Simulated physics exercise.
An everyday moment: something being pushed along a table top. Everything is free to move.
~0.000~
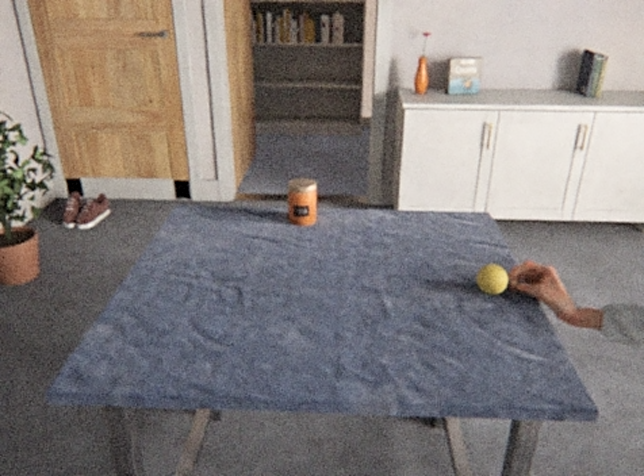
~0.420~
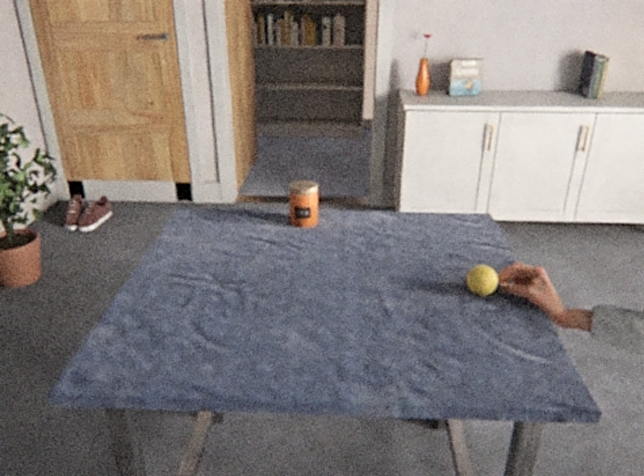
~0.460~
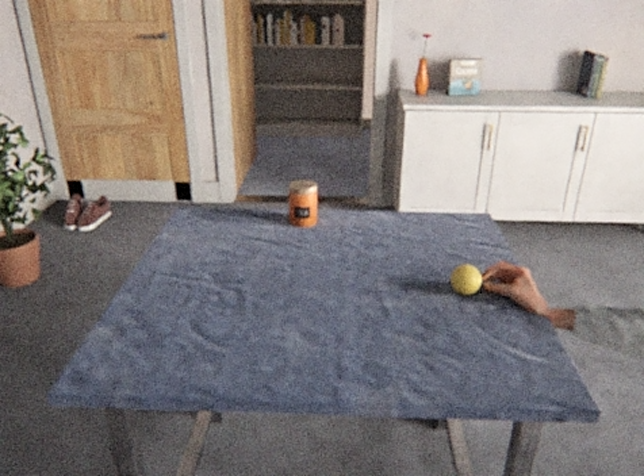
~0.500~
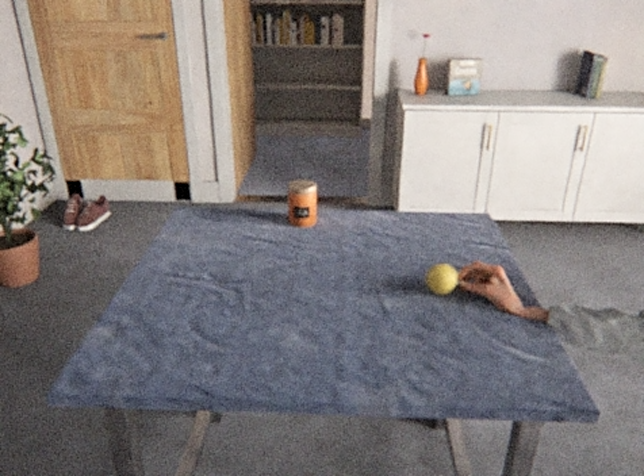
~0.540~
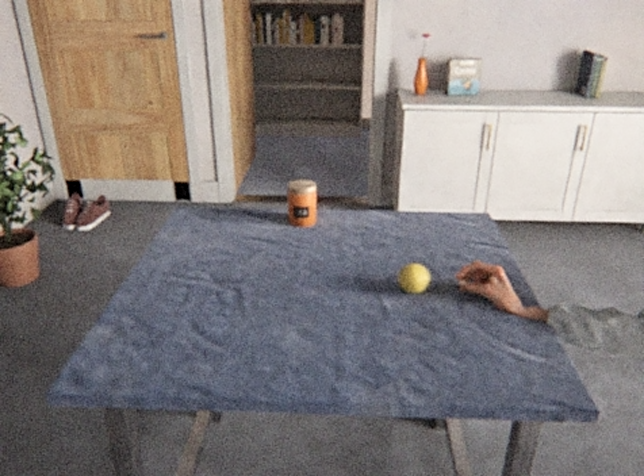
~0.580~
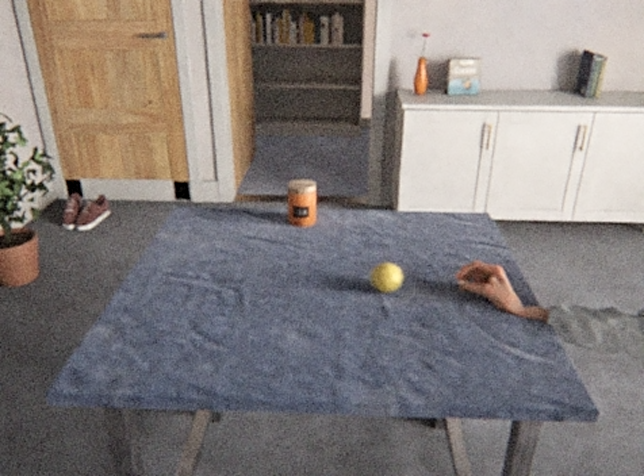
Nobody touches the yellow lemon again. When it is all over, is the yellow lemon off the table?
The yellow lemon falls off the table.
Around 0.88 s, yellow lemon displaced well along near (199, 273).
Around 1.28 s, yellow lemon now off the table.
Finally (1.6 s), off the table, yellow lemon.
